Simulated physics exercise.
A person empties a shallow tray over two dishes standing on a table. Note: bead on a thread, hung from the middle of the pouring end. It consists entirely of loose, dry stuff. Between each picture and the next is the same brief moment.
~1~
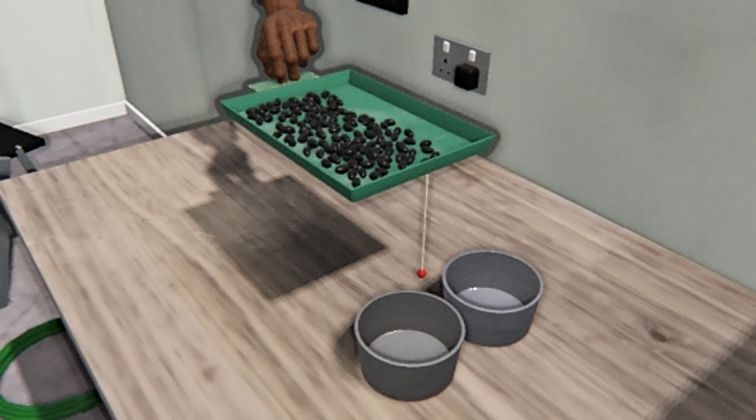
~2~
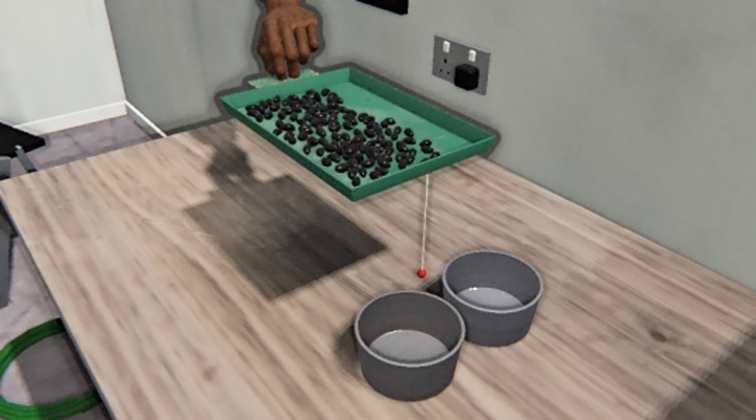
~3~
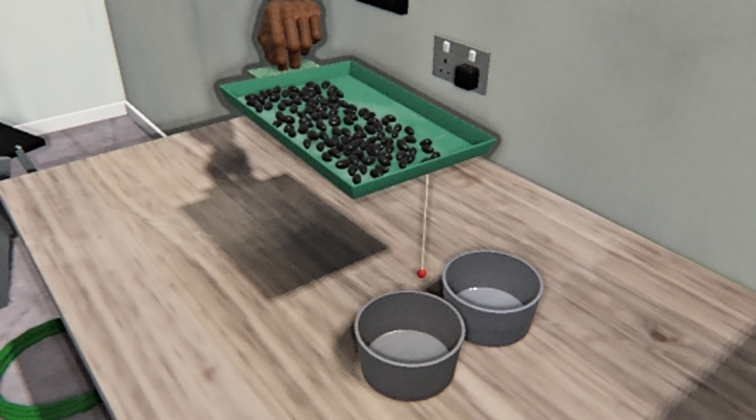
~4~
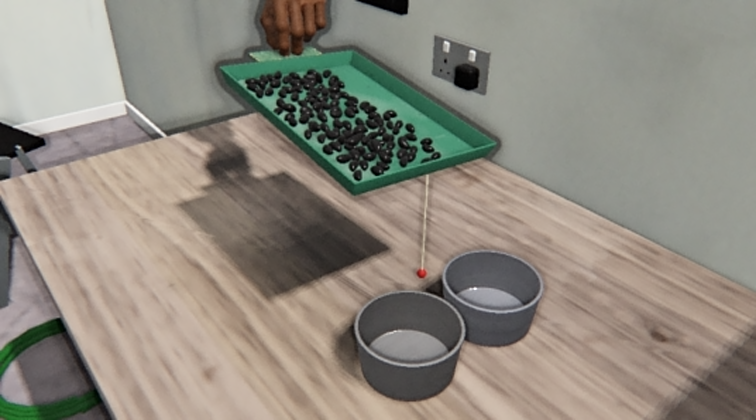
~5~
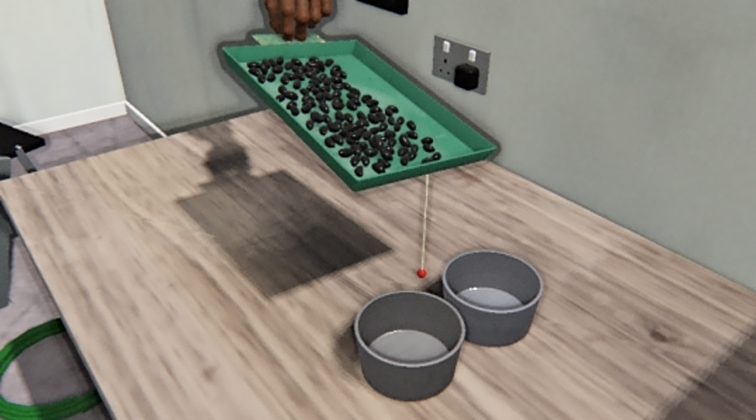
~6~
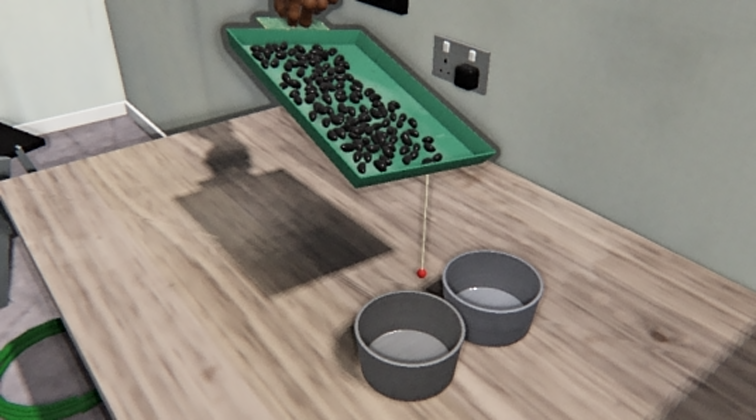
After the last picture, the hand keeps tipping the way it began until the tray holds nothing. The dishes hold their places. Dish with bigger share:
The greater part will fall into the right dish.
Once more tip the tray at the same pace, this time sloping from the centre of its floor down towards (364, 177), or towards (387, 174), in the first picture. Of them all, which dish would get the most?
Well, the dish on the left side comes out on top first, and then the dish on the left side does.
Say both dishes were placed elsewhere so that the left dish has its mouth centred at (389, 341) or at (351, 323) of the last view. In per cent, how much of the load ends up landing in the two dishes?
Roughly 30 per cent, then roughly 30 per cent.
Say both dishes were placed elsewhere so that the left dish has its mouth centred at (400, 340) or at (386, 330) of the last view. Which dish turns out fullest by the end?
First try: The rightmost dish. Second try: The rightmost dish.
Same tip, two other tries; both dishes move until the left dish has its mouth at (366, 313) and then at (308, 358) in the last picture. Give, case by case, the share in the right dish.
The first position comes out at 60 per cent, the other at 0 per cent.
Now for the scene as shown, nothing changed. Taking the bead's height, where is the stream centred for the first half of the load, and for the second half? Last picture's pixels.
Half one: (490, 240), half two: (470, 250).
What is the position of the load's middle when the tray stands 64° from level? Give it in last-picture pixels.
The load is centred about (445, 129).
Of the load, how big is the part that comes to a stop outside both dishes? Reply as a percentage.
Near 30 in a hundred.
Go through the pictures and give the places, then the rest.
The first picture shows corners of the pouring end near (353, 185) and (488, 135), level; middle of the load near (345, 138), black beans; left dish near (445, 373); right dish near (527, 320); bead on its thread near (422, 273).
The second picture shows corners of the pouring end near (353, 185) and (488, 136), level; middle of the load near (345, 137).
The third picture shows corners of the pouring end near (354, 182) and (489, 138), tipped barely, lowest at the right corner; middle of the load near (346, 132).
The fourth picture shows corners of the pouring end near (356, 179) and (490, 142), tipped a little, lowest at the right corner; middle of the load near (347, 125).
The fifth picture shows corners of the pouring end near (359, 176) and (490, 146), tipped a little, lowest at the right corner; middle of the load near (349, 118).
The sixth picture shows corners of the pouring end near (362, 173) and (490, 150), tipped clearly, lowest at the right corner; middle of the load near (351, 111); left dish near (445, 373); right dish near (527, 320).
Shortly afterwards, tray tipped steeply; all but a few on the tray; only a few in the right dish; only a few in the air.
Next, tray tipped past a quarter turn; near a quarter on the tray; near half in the right dish; near a quarter outside both; near a quarter in the air.
Some moments later, tray tipped past a quarter turn; near two thirds in the right dish; near a third outside both.
In the end, tray tipped past a quarter turn; none at all in the left dish; near two thirds in the right dish; near a third outside both.
